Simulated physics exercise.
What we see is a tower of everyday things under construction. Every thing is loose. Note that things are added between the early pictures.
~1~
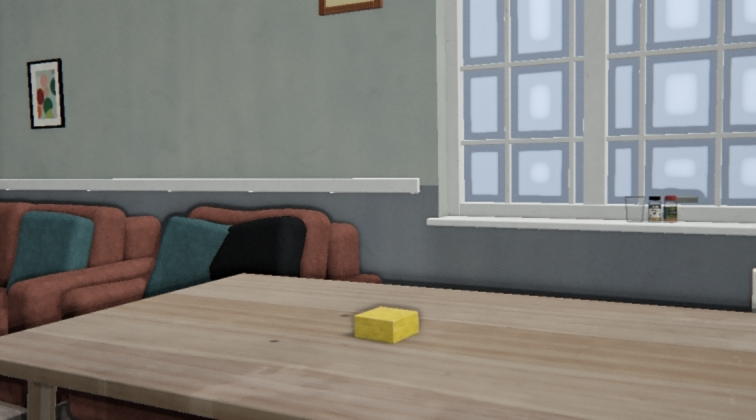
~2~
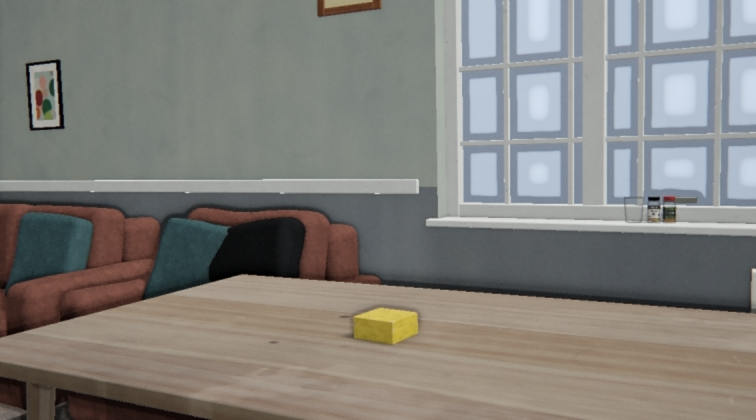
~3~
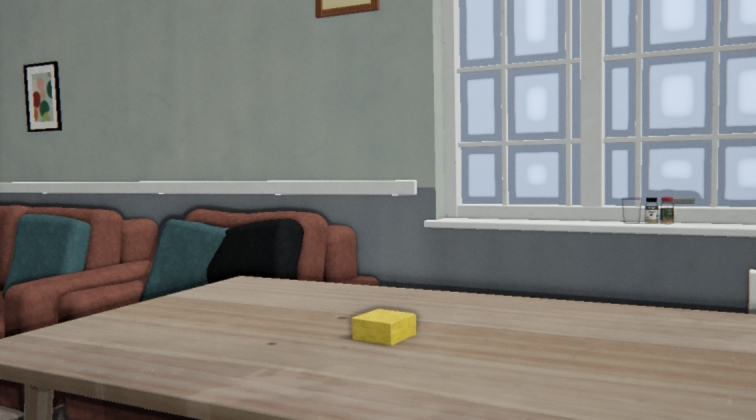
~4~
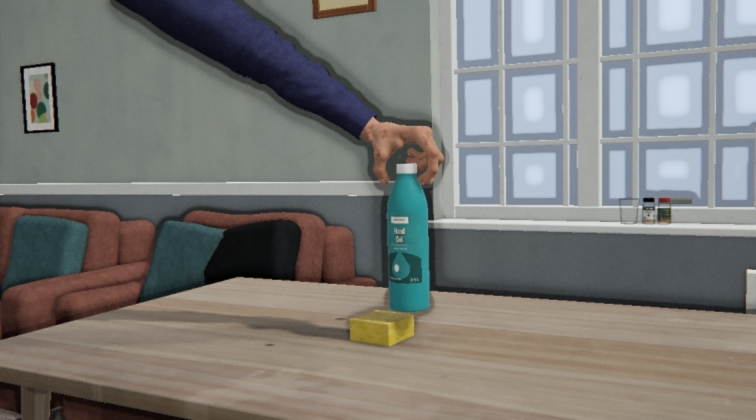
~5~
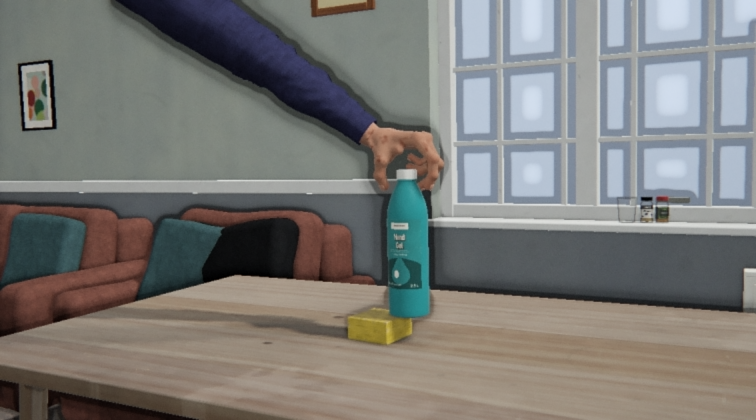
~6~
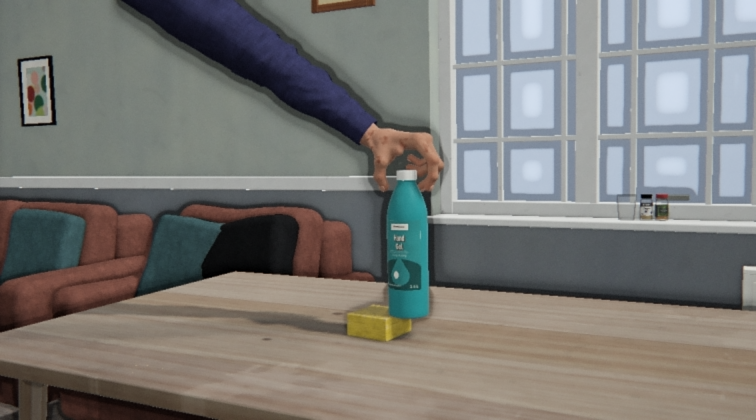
A hand in a dark blue sleeve appeared over a wooden table, holding a turquoise bottle by its top, and lowered it slightly onto the right side of a yellow block.
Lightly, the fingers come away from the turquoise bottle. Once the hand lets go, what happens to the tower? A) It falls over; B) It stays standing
(A) It falls over.
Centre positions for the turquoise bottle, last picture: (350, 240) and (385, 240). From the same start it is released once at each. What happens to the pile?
Try one: Collapse. Try two: Stable.
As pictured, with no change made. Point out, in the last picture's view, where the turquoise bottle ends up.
At about (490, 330).
Then, 0.40 s past the last view, turquoise bottle now fallen.
Then, 0.50 s past the last view, things are still on the move.
Then, 1.20 s past the last view, nothing new.
Finally, fallen, turquoise bottle; yellow block still in place. Final places as the last picture's camera would see them, turquoise bottle near (490, 330). The pile comes apart.
